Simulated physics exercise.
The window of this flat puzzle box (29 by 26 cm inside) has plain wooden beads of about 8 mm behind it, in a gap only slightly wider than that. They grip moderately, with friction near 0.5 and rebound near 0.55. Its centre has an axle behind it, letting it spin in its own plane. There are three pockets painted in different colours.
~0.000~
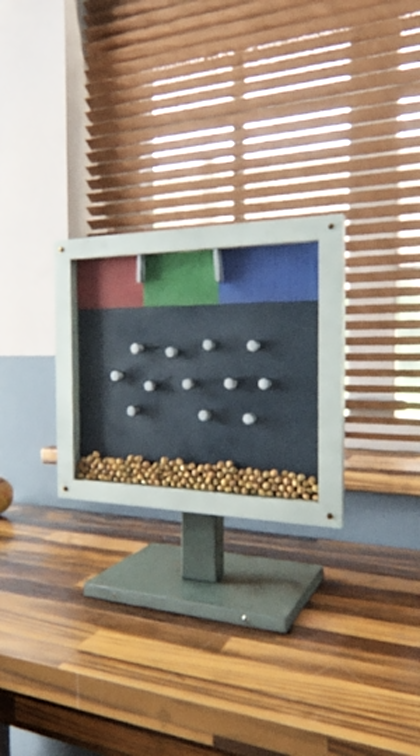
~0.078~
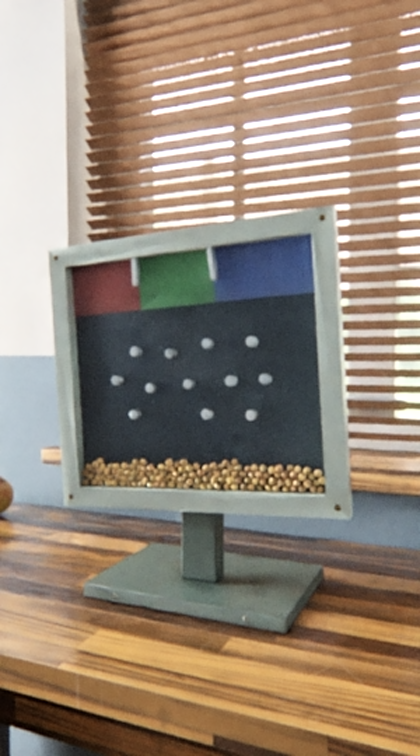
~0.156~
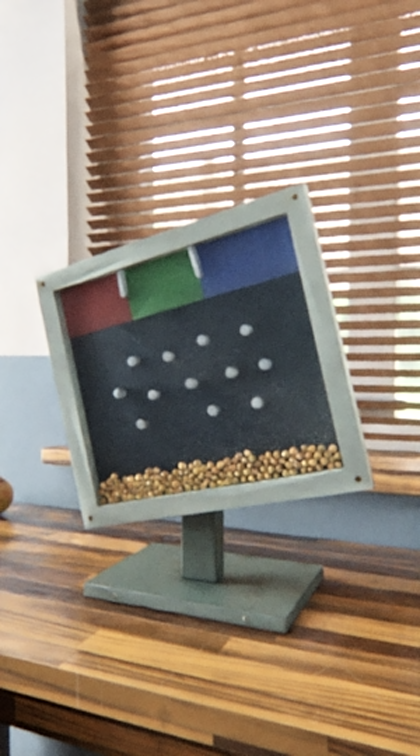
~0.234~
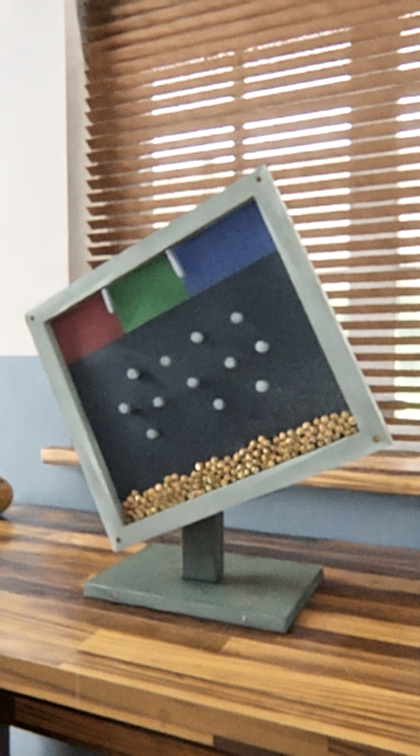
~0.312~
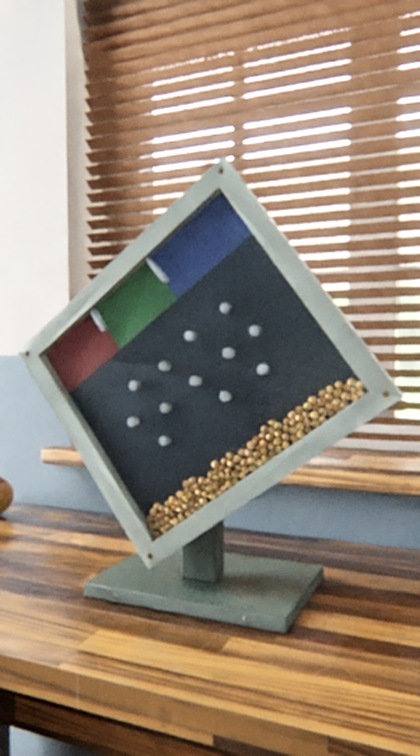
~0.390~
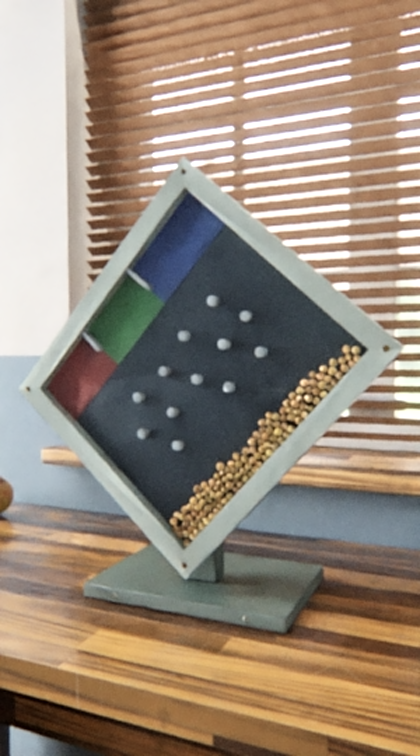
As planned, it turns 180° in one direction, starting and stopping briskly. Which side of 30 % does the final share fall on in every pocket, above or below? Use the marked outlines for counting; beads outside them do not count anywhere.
Red pocket - above; blue pocket - below; green pocket - below.
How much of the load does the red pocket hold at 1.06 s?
Roughly 40 percent.
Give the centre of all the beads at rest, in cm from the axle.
It lies close to 9 centimetres right and 10 centimetres below.
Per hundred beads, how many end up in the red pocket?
Around 60 in a hundred.
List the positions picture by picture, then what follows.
In the first picture, level; about 130 beads; beads centred (188, 476); top one (230, 464); red (109, 283), blue (269, 274), green (180, 279).
In the second picture, turned 3° anticlockwise; beads centred (193, 476); top one (235, 462); 12 fixed pegs, one at (135, 414).
In the third picture, turned 13° anticlockwise; beads centred (209, 475); top one (333, 449); wall ends (125, 295), (200, 275).
In the fourth picture, turned 25° anticlockwise; beads centred (228, 470); top one (345, 416).
In the fifth picture, turned 36° anticlockwise; beads centred (244, 462); top one (352, 382).
In the sixth picture, turned 48° anticlockwise; beads centred (253, 455); top one (347, 350); red (81, 377), blue (177, 248), green (124, 319).
By 0.72 s, it stands 98° anticlockwise; the beads' middle is 8 cm right of and 10 cm below the centre; nothing in the marked areas.
By 1.06 s, it stands 149° anticlockwise; the beads' middle is 8 cm right of and 10 cm below the centre; red 40 %.
By 1.34 s, it stands 180° anticlockwise; the beads' middle is 10 cm right of and 9 cm below the centre; red 60 %, green 10 %.
Settled by 2.3 s, it stands 180° anticlockwise; red 60 %, blue 0 %, green 25 %, elsewhere 20 %.
